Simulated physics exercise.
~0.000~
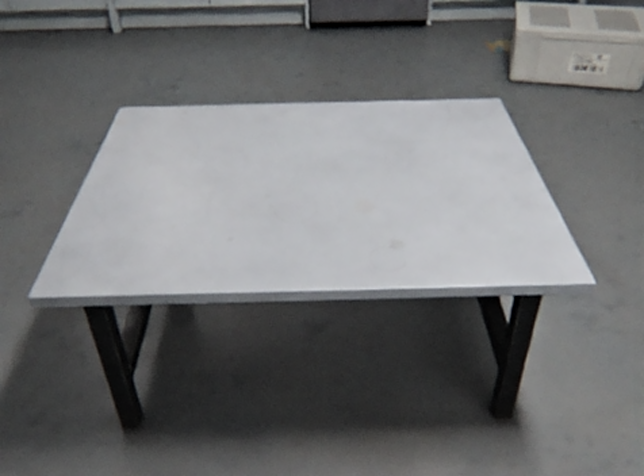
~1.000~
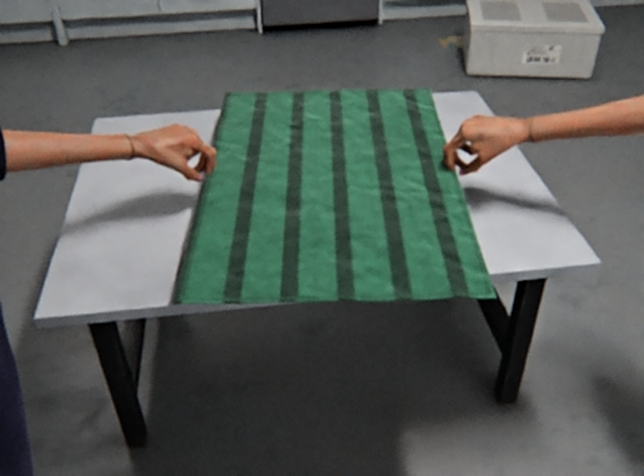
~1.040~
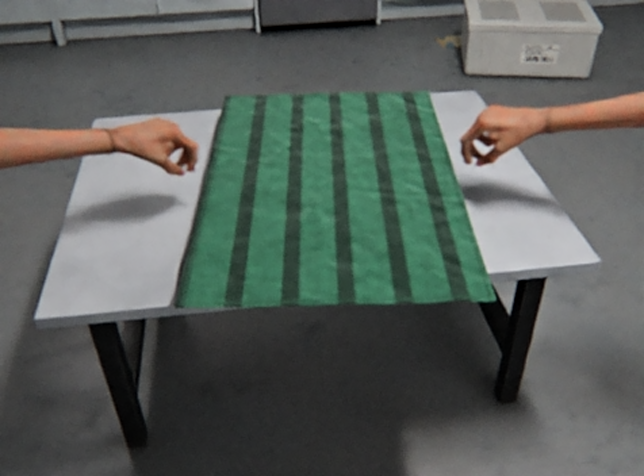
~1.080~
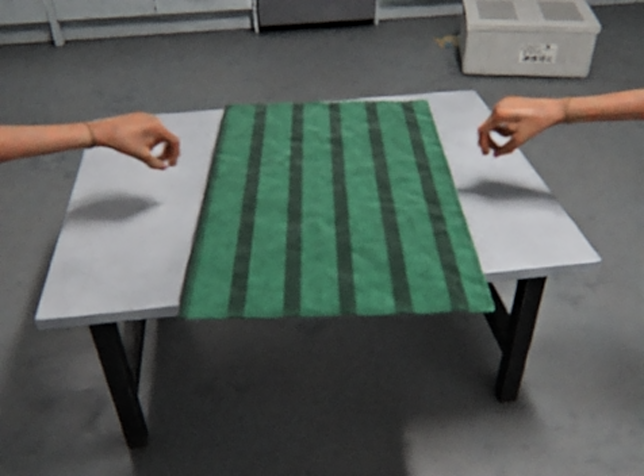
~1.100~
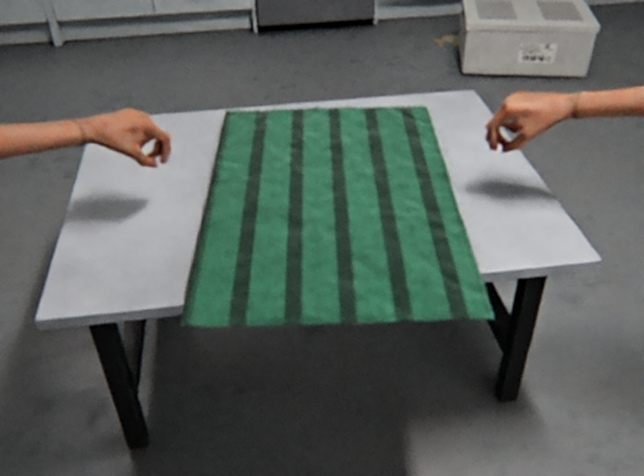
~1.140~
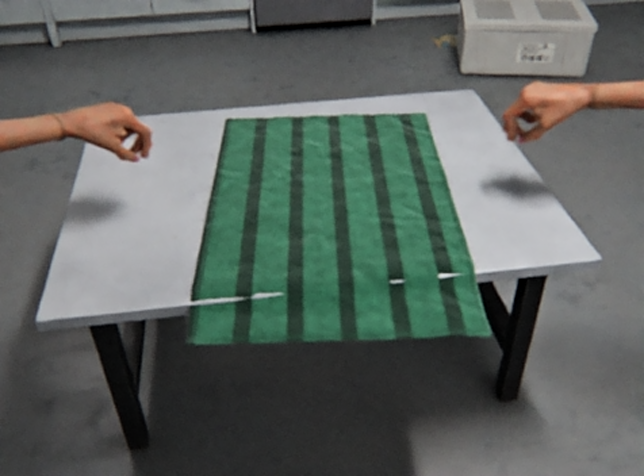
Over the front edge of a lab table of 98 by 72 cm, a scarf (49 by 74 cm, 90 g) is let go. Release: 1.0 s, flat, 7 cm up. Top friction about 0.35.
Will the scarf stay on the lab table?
Yes, it stays.
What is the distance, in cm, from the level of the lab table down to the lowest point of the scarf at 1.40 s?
About 8 cm.
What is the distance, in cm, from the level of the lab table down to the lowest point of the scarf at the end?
Around 14 centimetres.
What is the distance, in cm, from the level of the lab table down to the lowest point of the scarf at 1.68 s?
Depth under surface at that time: Approx. 12 centimetres.
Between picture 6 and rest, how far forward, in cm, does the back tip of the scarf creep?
Around 0 cm forward.
At 1.4 s, 85 % of the scarf is still over the top.
At 1.7 s, 85 % of the scarf is still over the top.
At 1.9 s, 85 % of the scarf is still over the top.
At 2.2 s, 85 % of the scarf is still over the top.
At 4.4 s, 85 % of the scarf is still over the top.
